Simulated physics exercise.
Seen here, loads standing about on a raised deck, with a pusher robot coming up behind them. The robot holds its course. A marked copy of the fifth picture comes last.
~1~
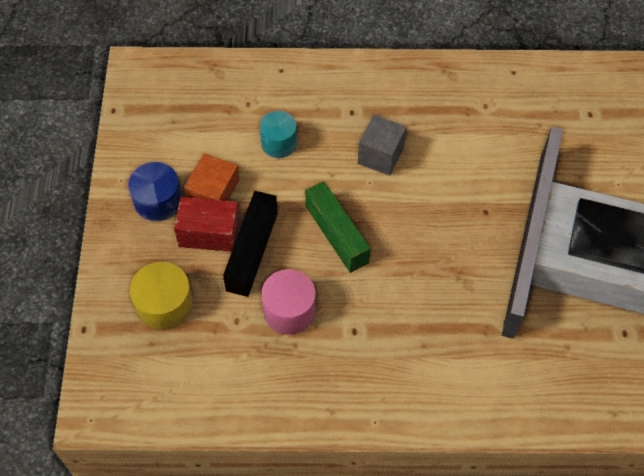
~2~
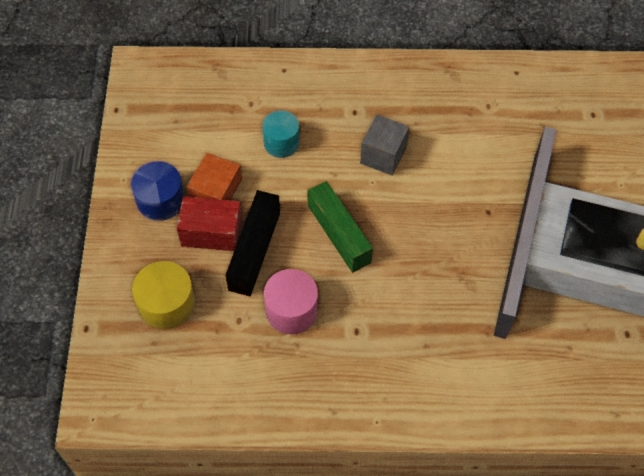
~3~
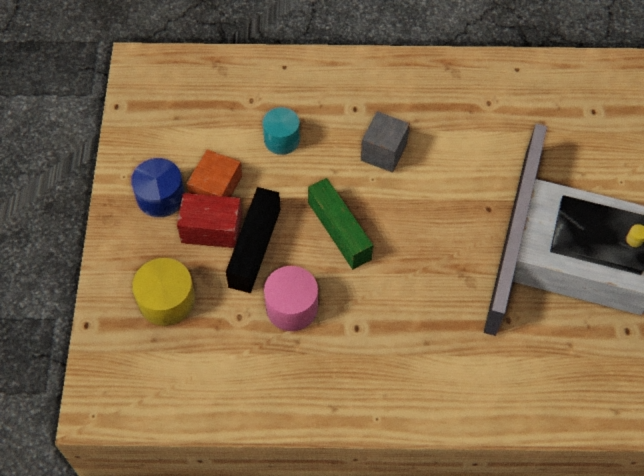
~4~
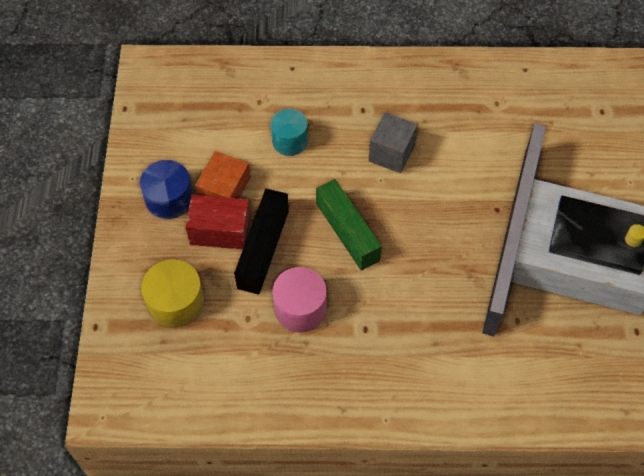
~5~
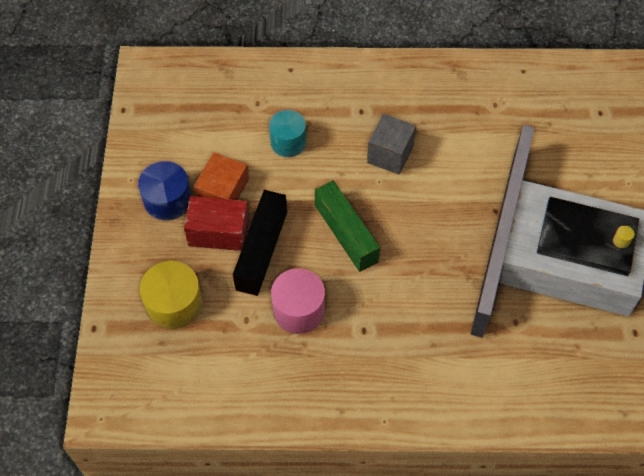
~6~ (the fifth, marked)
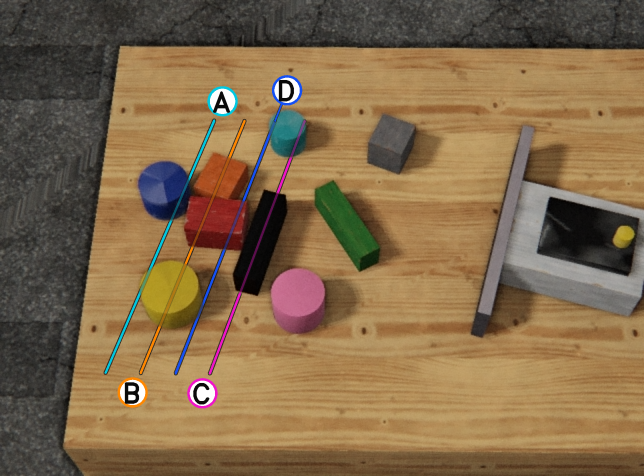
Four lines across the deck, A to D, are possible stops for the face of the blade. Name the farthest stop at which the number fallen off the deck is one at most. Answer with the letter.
The farthest such stop is B.
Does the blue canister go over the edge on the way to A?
By then, yes.
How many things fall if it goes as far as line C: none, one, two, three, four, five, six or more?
In all, none.
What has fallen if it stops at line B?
The blue canister.
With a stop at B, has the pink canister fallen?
No.
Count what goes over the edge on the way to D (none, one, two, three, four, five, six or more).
By then, none.
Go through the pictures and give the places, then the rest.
Turquoise canister (278, 135); orange crate (212, 183); pink canister (289, 302), in the first frame.
Robot (605, 235); grey crate (384, 145), in the second frame.
Robot (594, 232); green bar (340, 223), in the third frame.
Robot (593, 232); yellow canister (173, 293), in the fourth frame.
Robot (582, 233); turquoise canister (288, 134); orange crate (222, 183); pink canister (299, 301), in the fifth frame.
On the copy, A at (164, 238); B at (196, 238); C at (260, 238); D at (229, 238).
On B. First, robot (467, 233); blue canister (165, 191); yellow canister (172, 295).
Then, robot (355, 232); blue canister (160, 187); red crate (199, 215).
Finally, robot (266, 231); blue canister over the edge; yellow canister (85, 297); one fallen.
By contrast, A drops two; C is within the limit but short; D is within the limit but short.
